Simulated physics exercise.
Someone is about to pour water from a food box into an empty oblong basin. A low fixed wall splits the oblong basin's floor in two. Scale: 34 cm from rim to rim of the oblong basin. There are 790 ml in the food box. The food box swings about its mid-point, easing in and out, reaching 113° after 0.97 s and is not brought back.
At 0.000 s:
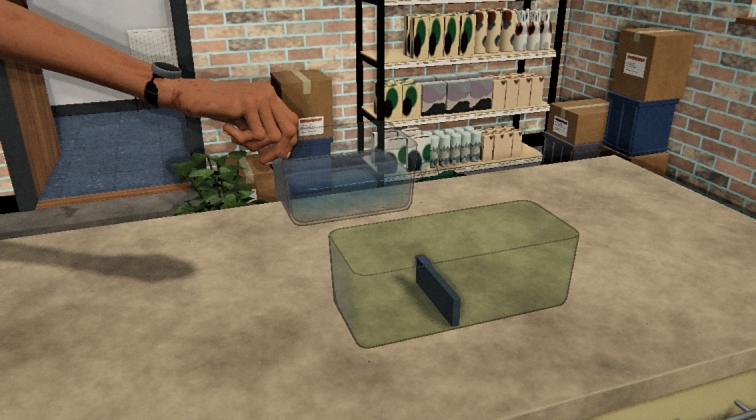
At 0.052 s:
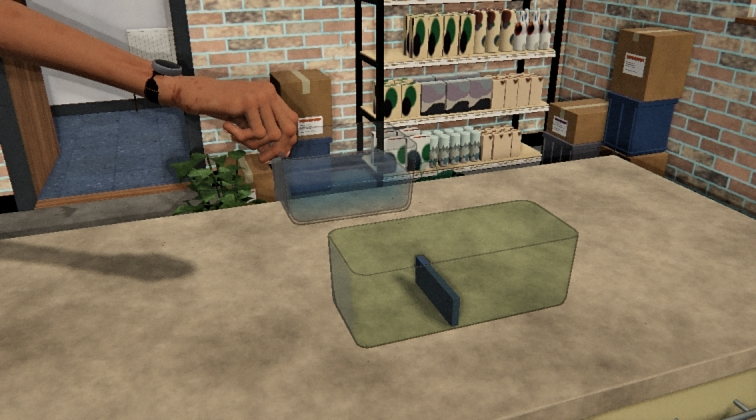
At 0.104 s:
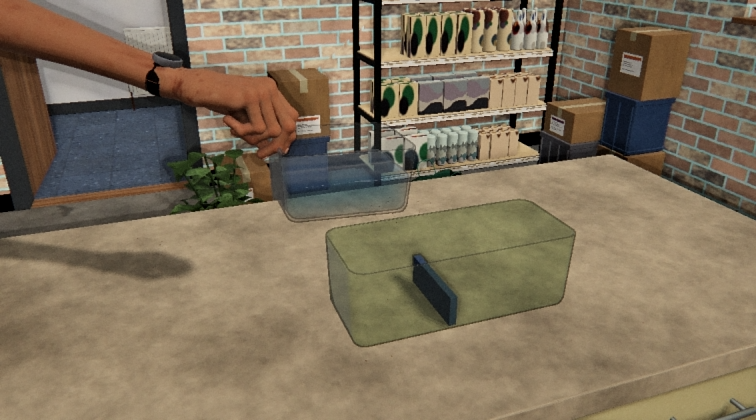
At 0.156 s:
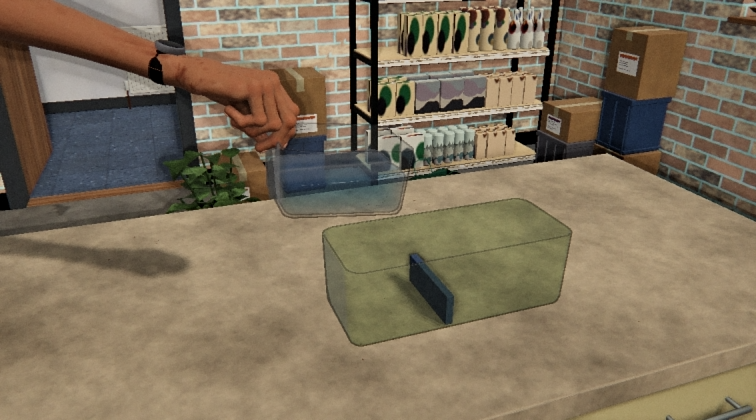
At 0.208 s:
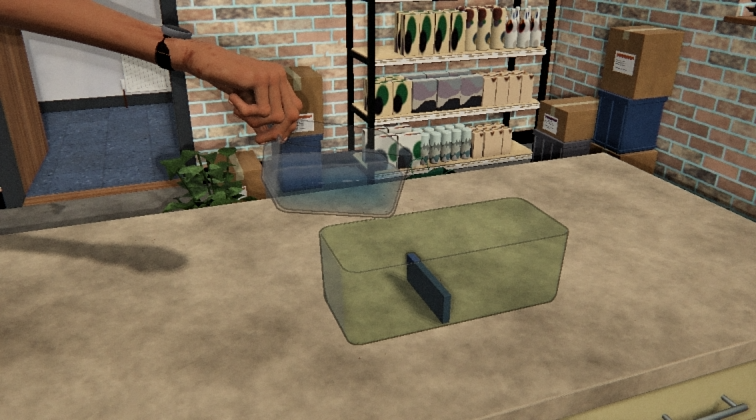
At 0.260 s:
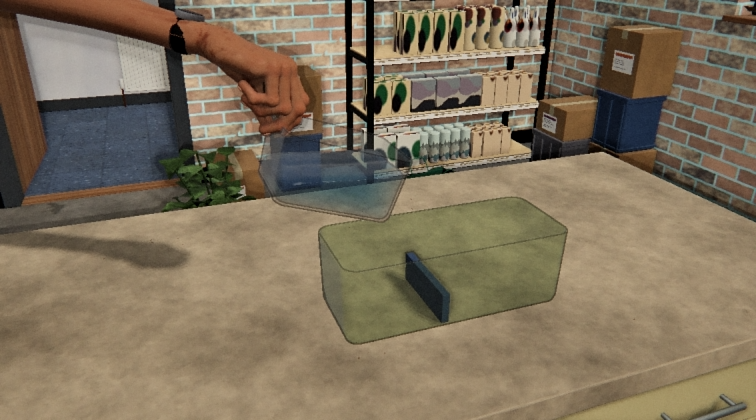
A hand tilting a clear container of bluish water down to the right above a counter, behind a greenish transparent oblong basin.
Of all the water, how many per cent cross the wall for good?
Roughly 31 per cent is past the wall.
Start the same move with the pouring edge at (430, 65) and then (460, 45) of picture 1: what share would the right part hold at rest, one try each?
In turn about 65 and 85 per cent.
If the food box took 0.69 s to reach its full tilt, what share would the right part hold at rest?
Then about 20 per cent.
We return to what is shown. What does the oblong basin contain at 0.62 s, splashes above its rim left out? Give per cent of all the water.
Near 24 in a hundred.
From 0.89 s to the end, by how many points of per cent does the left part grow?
Some 12 per cent.
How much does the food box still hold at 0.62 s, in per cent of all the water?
Near 42 in a hundred.
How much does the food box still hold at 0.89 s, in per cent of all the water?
Near 7 in a hundred.
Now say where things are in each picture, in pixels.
It leans 0°; its right rim is at (402, 134); the water meets the walls at (280, 174) and (398, 159); the oblong basin's rim runs from (340, 254) to (555, 217); the wall's top is at (437, 277), in the first frame.
It leans 1°; its right rim is at (402, 135); the water meets the walls at (280, 174) and (397, 159), in the second frame.
It leans 3°; its right rim is at (401, 136); the water meets the walls at (277, 172) and (394, 159), in the third frame.
It leans 7°; its right rim is at (399, 139); the water meets the walls at (274, 170) and (391, 160), in the fourth frame.
It leans 12°; its right rim is at (397, 144); the water meets the walls at (271, 169) and (389, 160), in the fifth frame.
It leans 19°; its right rim is at (398, 151); the water meets the walls at (269, 168) and (390, 159), in the sixth frame.
After 0.62 s the tilt is 81° and 42 per cent is still to pour, 11 is left of the wall and 12 right of it.
After 0.89 s the tilt is 111° and 7 per cent is still to pour, 53 is left of the wall and 31 right of it.
After 1.17 s the tilt is 113° and 0 per cent is still to pour, 65 is left of the wall and 31 right of it.
After 1.47 s the tilt is 113° and 0 per cent is still to pour, 65 is left of the wall and 31 right of it.
In the end 65 per cent lies left of the wall, 31 right of it and 3 outside.
